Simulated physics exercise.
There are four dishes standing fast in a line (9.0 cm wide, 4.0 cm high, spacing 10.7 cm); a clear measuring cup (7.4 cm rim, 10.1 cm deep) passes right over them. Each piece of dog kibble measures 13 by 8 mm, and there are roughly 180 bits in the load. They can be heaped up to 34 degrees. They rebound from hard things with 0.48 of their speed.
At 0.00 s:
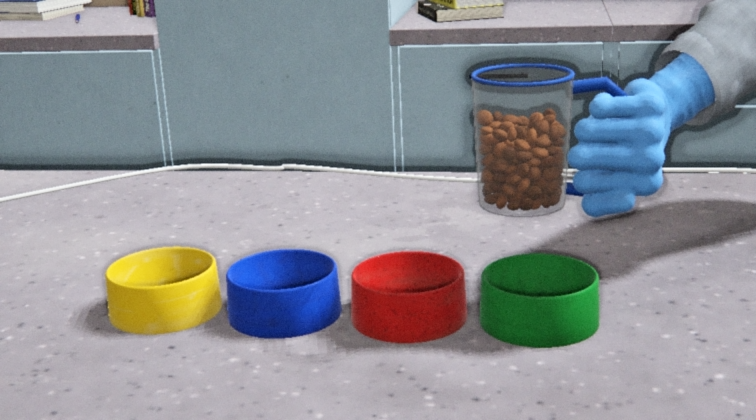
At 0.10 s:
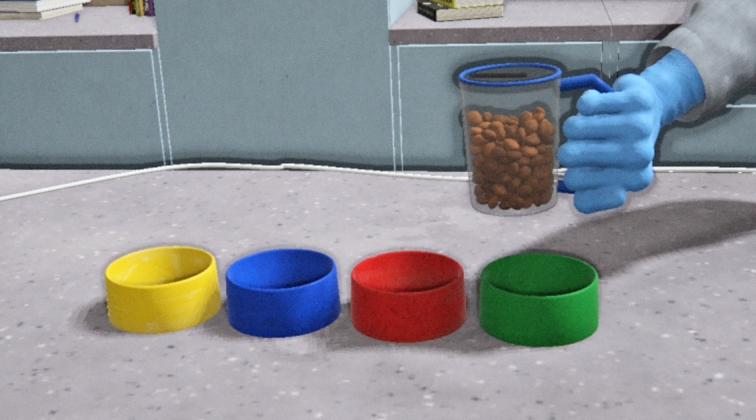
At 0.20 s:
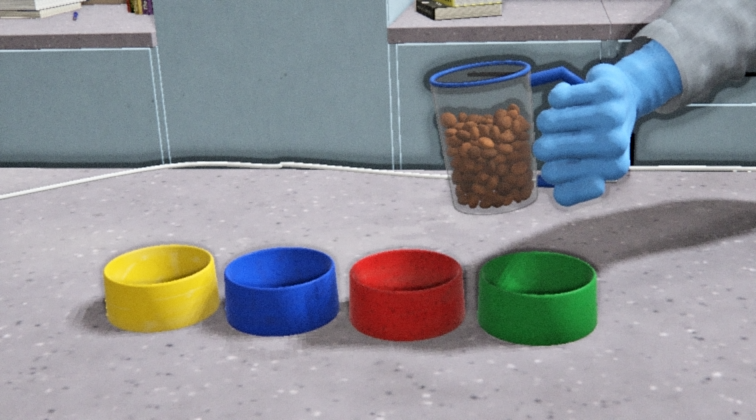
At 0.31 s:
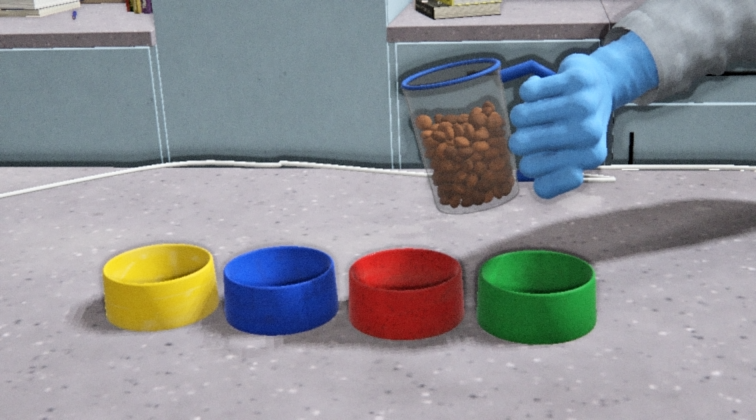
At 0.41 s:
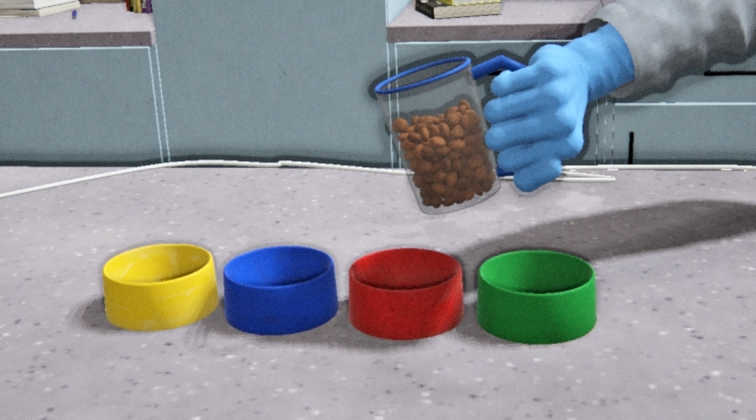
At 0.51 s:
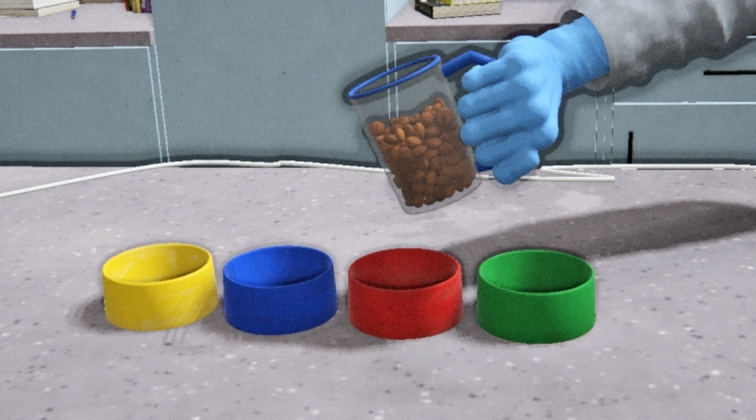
Blue-gloved hand moving a clear cup of brown kibble left above four coloured dishes while gradually tilting it to the left.
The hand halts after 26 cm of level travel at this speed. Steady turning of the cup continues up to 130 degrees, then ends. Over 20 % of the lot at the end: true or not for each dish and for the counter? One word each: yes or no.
Red: No; blue: No; green: No; yellow: Yes; counter: No.
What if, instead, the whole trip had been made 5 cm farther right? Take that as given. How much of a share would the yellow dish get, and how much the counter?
Result - yellow 70 / counter 30.
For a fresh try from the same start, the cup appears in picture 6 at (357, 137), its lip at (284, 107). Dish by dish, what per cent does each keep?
The red dish keeps 0, the blue dish 0, the green dish 0 and the yellow dish 90.
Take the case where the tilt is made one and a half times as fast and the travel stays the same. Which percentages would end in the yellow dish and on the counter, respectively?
Shares: Yellow dish 90, counter 10.
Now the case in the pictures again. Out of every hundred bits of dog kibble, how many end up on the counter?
The answer is roughly 5 per cent.
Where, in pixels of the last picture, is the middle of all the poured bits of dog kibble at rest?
I'd say roughly (153, 281).
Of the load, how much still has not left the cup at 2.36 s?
Around 100 in a hundred.
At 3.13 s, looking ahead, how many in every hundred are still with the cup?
0 per cent.
After 1.62 s, tilt 71 degrees; cup holds 100 %.
After 2.36 s, tilt 104 degrees; cup holds 100 %.
After 3.13 s, tilt 130 degrees; cup holds 0 %, yellow 95 %.
By 3.8 s all is still; red 0 %, blue 0 %, green 0 %, yellow 95 %, counter 5 %.
